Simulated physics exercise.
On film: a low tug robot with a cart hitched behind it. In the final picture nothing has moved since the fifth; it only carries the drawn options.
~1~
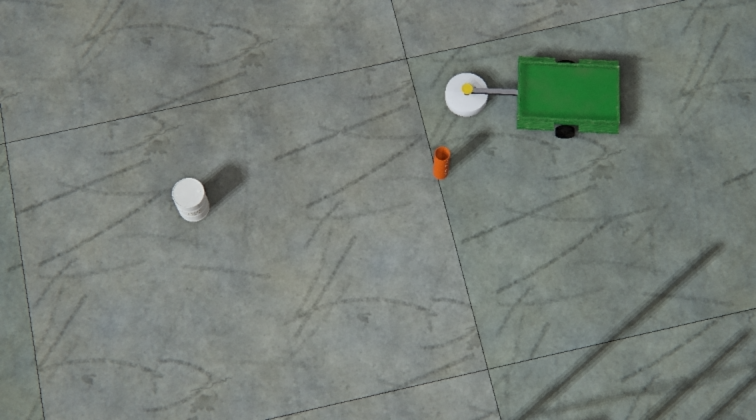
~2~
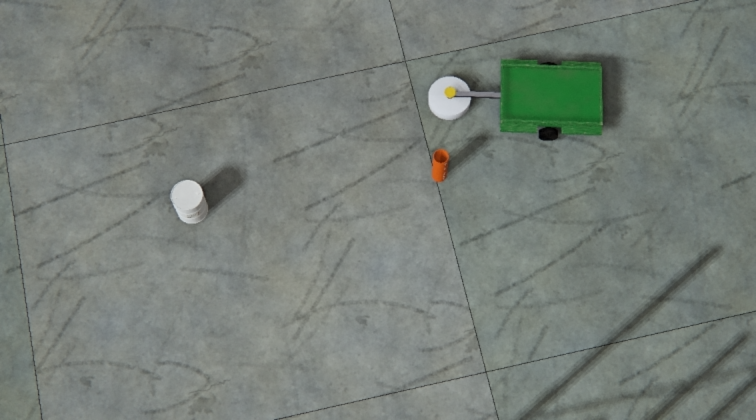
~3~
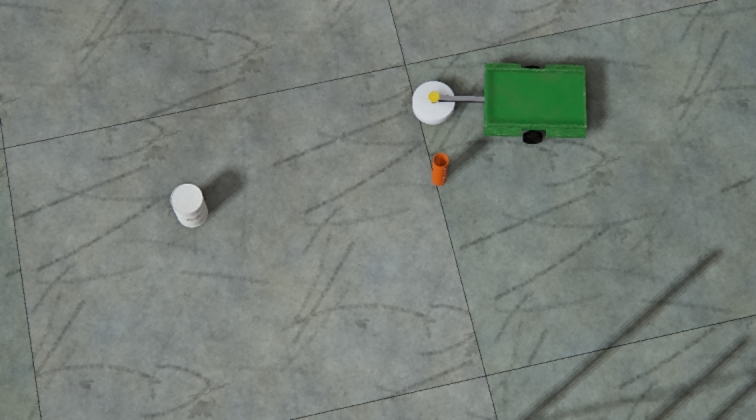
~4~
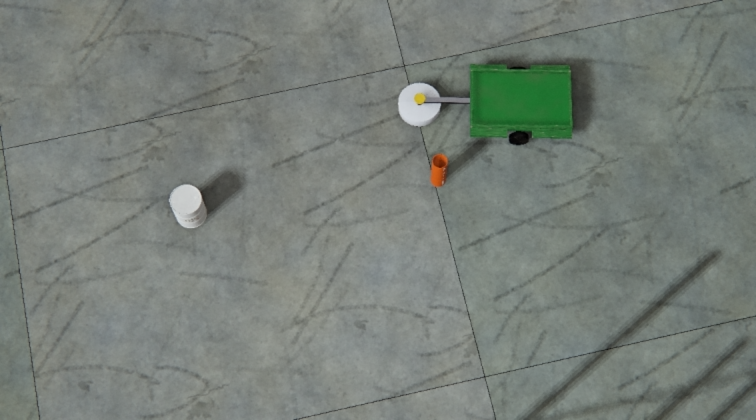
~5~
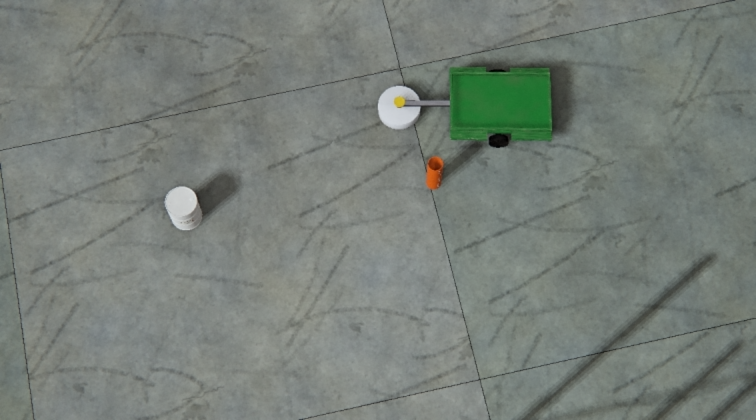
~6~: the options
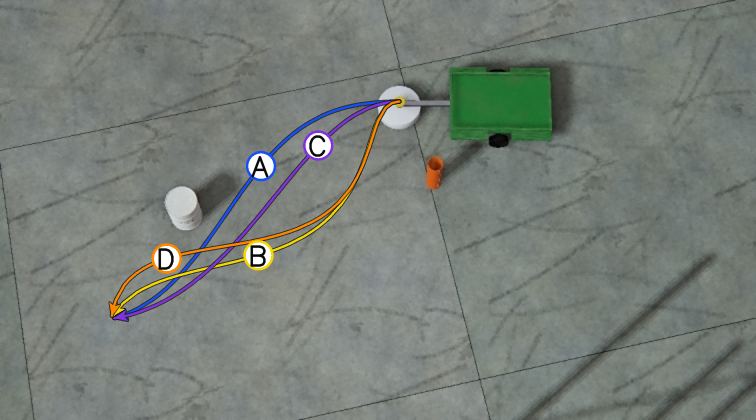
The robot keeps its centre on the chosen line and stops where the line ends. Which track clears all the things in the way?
Everything gets past on C.
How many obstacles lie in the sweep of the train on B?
It touches one.
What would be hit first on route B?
The orange post.
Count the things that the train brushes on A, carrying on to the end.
In all, one.
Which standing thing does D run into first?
It meets the orange post.
On the marked copy, A from (399, 101) via (247, 185) to (114, 318); B from (399, 101) via (290, 244) to (113, 316); C from (399, 101) via (267, 206) to (114, 318); D from (399, 101) via (282, 234) to (112, 316).
With C. Early on, robot (298, 173), cart (387, 124).
Further on, robot (215, 269), cart (291, 196).
At the end, robot (114, 322), cart (205, 264); nothing has been touched.
As for the rest, A meets the white keg; B meets the orange post; D meets the orange post and white keg.
